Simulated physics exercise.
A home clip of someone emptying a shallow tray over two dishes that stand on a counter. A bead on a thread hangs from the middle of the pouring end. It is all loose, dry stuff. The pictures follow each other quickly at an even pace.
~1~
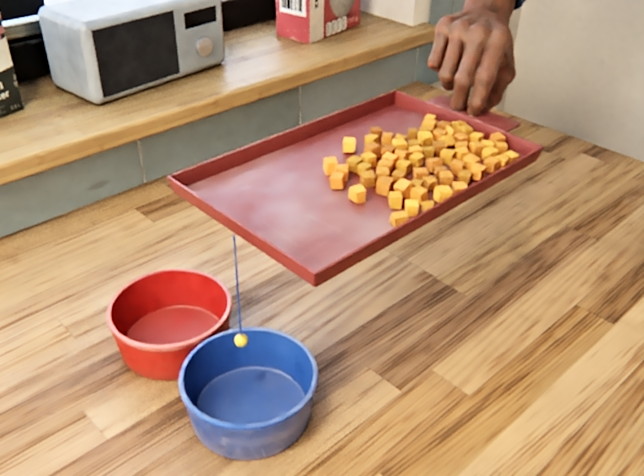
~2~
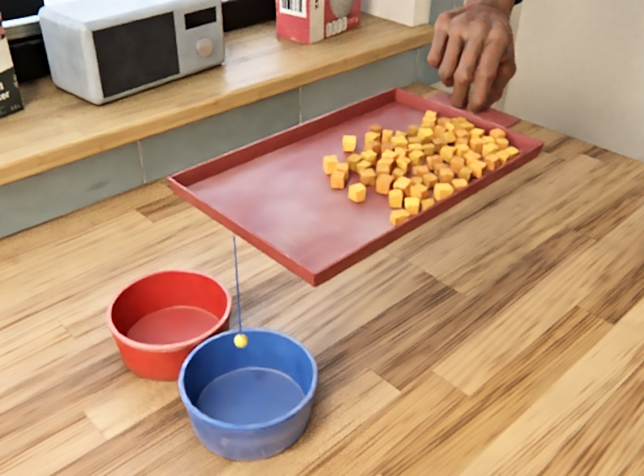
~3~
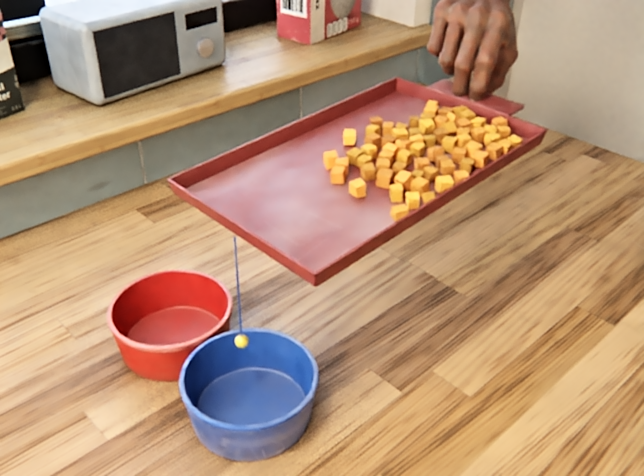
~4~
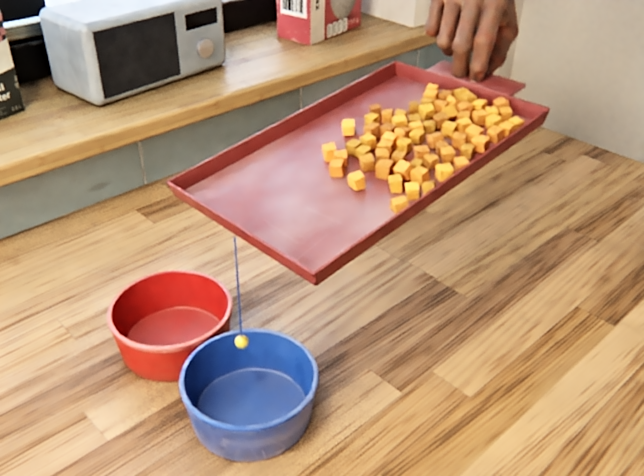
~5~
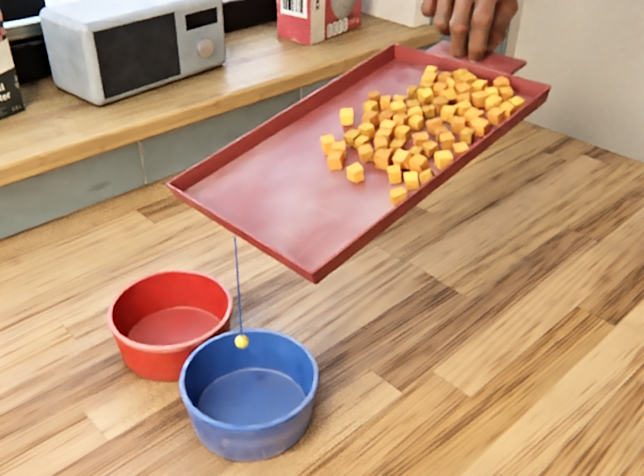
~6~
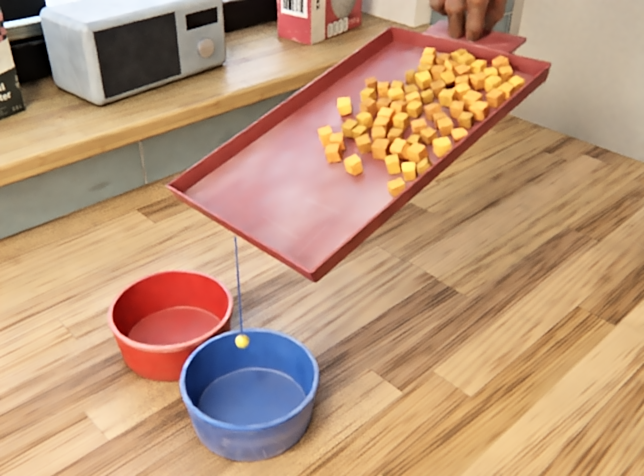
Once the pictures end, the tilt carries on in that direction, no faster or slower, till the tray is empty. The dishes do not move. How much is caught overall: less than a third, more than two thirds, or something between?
Caught overall: Between a third and two thirds.
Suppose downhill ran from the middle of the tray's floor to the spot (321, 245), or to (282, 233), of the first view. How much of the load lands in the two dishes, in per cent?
First some 30, then 20 per cent.
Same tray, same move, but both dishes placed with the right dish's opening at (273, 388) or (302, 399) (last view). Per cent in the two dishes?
In turn 40 and 30 in a hundred.
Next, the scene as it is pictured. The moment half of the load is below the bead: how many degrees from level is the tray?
At about 110°.
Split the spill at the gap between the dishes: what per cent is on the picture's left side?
Close to 90 per cent.
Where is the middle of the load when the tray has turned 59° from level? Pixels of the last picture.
Roughly at (233, 195).
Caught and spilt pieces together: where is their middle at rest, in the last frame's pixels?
Roughly at (194, 402).
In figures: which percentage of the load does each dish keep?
The left dish has 20 per cent, the right dish has 30.
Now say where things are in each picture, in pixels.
The first picture shows corners of the pouring end at (173, 177) and (316, 270), level; middle of the load at (416, 161), croutons; left dish at (120, 348); right dish at (196, 424); bead on its thread at (241, 340).
The second picture shows corners of the pouring end at (173, 177) and (315, 270), level; middle of the load at (417, 158).
The third picture shows corners of the pouring end at (173, 179) and (315, 270), tipped barely, lowest at the left corner; middle of the load at (418, 150).
The fourth picture shows corners of the pouring end at (172, 181) and (314, 269), tipped a little, lowest at the left corner; middle of the load at (417, 137).
The fifth picture shows corners of the pouring end at (171, 183) and (312, 268), tipped a little, lowest at the left corner; middle of the load at (417, 124).
The sixth picture shows corners of the pouring end at (171, 184) and (311, 268), tipped clearly, lowest at the left corner; middle of the load at (415, 110); left dish at (121, 349); right dish at (197, 425).
Soon after the last picture, tray tipped steeply; nearly all on the tray; a small part in the air.
A little later, tray tipped right over; about two thirds on the tray; a small part in the right dish; a small part in the left dish; about a quarter outside both.
Later still, tray tipped past a quarter turn; about a quarter in the right dish; about a quarter in the left dish; about half outside both.
At rest, tray tipped past a quarter turn; about a quarter in the right dish; about a quarter in the left dish; about half outside both.
